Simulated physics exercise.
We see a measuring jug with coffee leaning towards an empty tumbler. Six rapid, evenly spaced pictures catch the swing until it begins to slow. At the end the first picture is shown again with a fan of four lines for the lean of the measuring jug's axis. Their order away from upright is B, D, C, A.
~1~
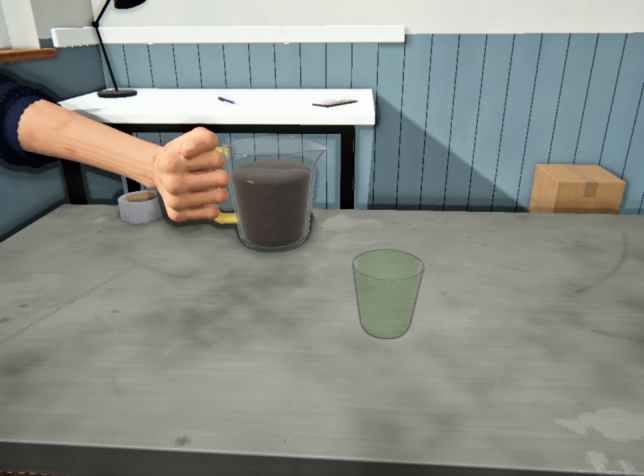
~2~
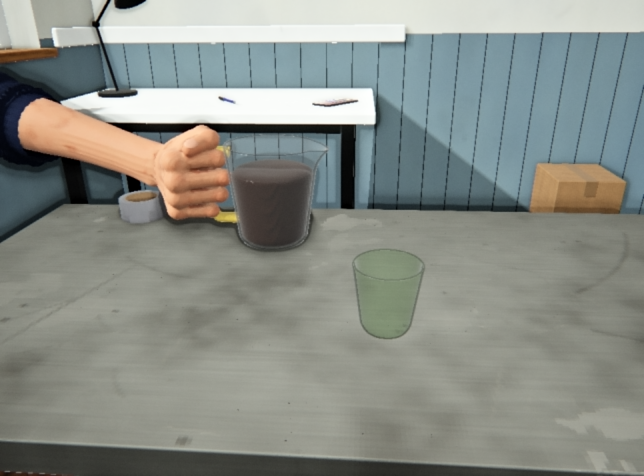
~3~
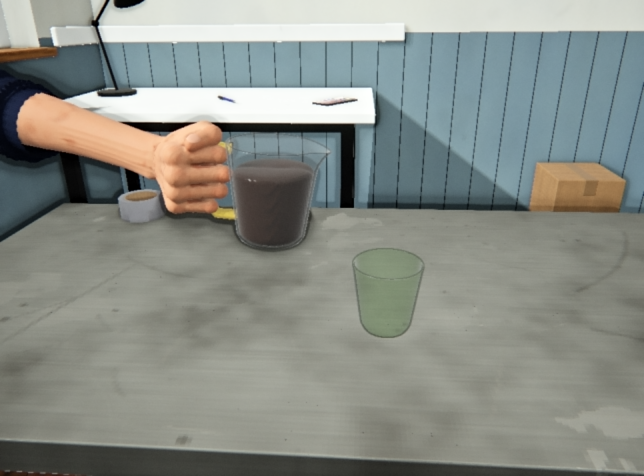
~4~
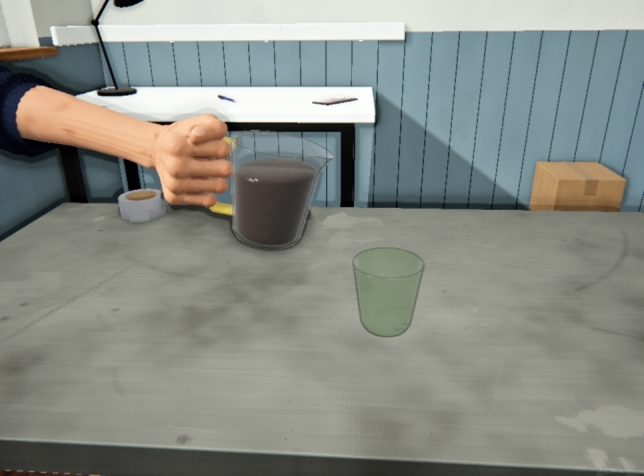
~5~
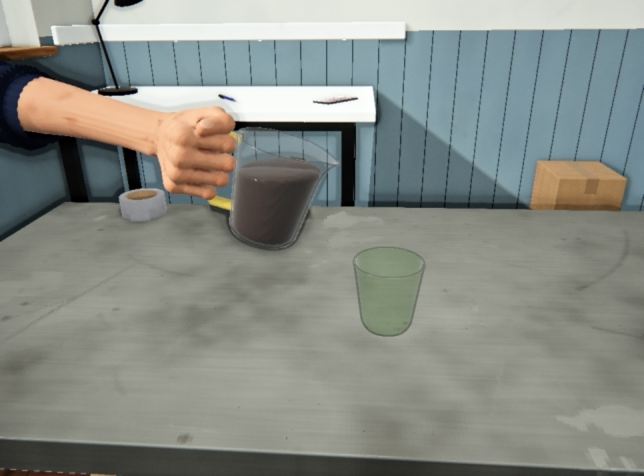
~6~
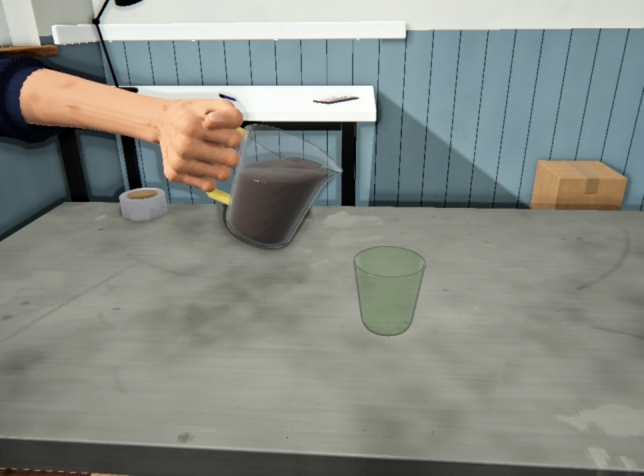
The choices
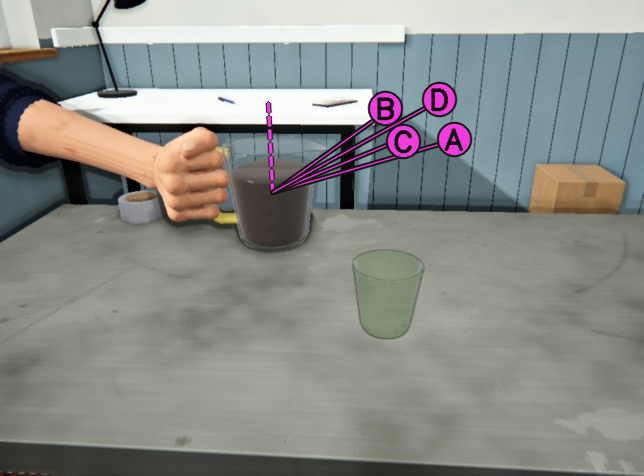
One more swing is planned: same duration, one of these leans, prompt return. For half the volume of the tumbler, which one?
I would pick tilt D.
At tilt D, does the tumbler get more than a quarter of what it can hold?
Yes, it does.
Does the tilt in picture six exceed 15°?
Yes, it does.
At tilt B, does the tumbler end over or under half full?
Under half.
In magenta, A at (438, 144); B at (372, 121); C at (386, 145); D at (424, 108).
If A is chosen, the tumbler ends with about 78 % of what it can hold; 4 % of the coffee is spilt.
If B is chosen, the tumbler ends with about 36 % of what it can hold.
If C is chosen, the tumbler ends with about 65 % of what it can hold.
If D is chosen, the tumbler ends with about 50 % of what it can hold.
